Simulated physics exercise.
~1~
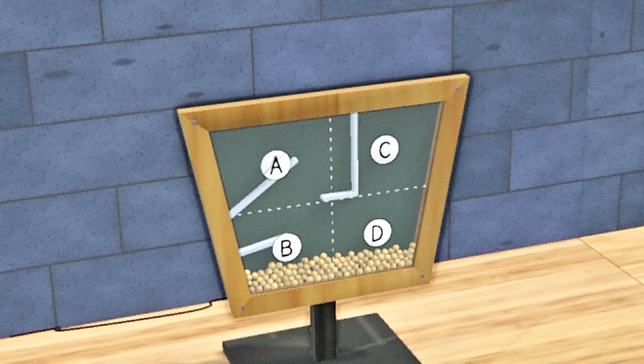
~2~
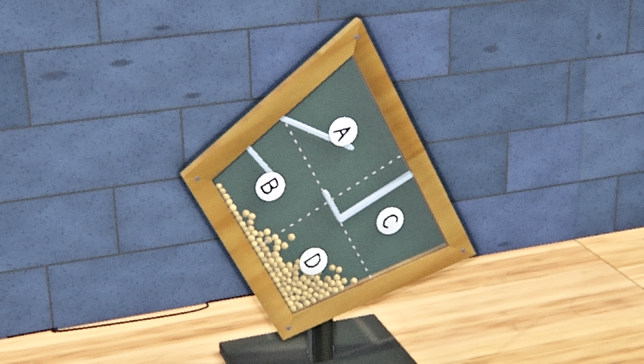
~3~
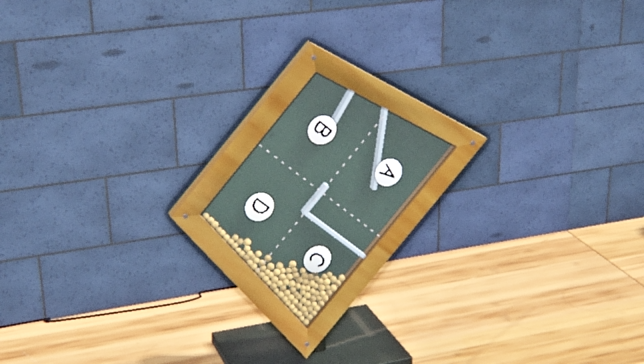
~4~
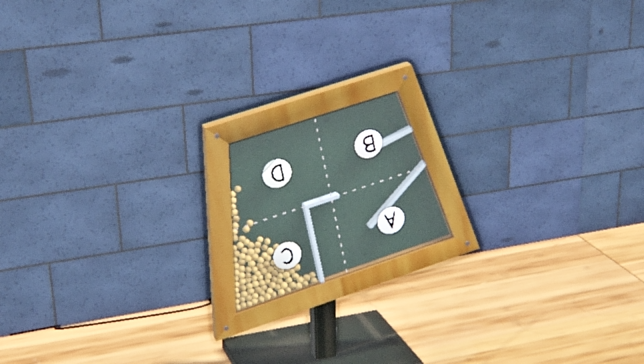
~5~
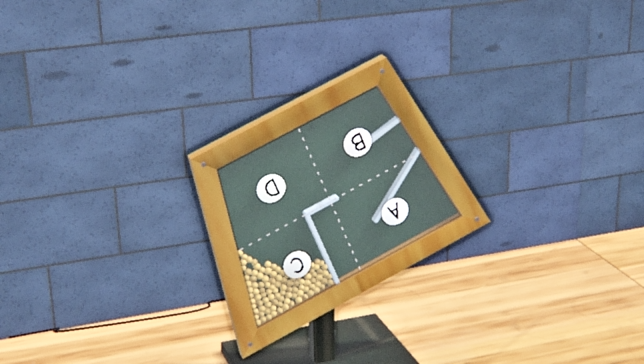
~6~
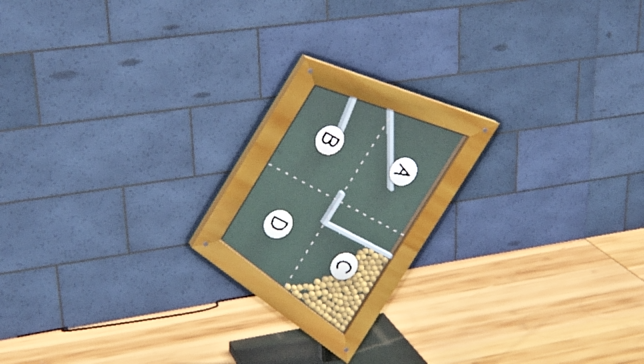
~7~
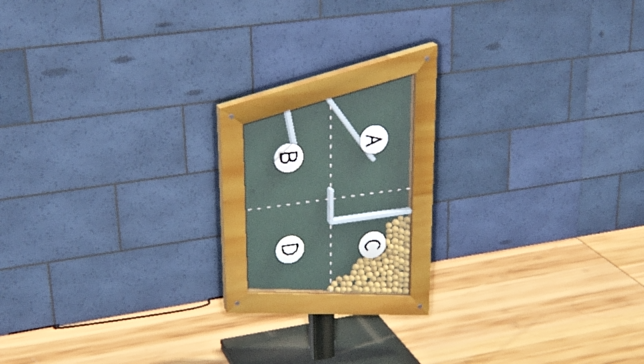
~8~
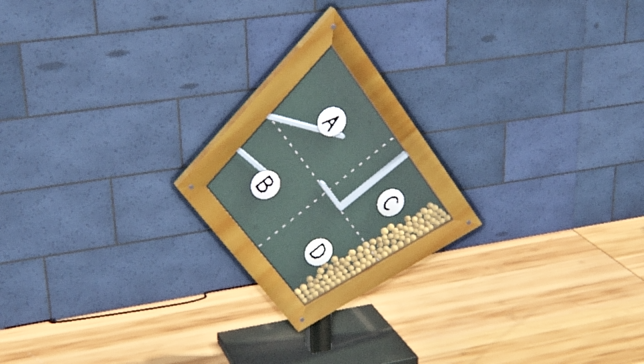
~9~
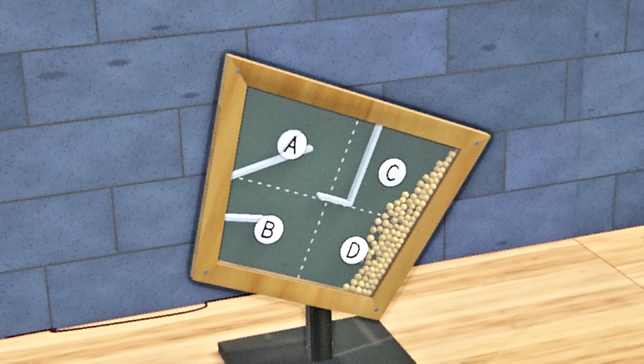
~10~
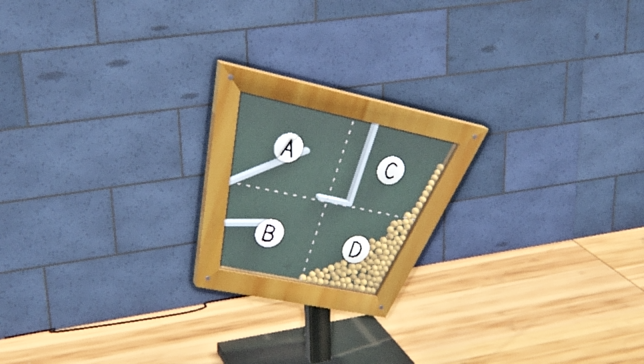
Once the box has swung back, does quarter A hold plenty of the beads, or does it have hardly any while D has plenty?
Quarter A has hardly any beads, while quarter D has plenty of them.
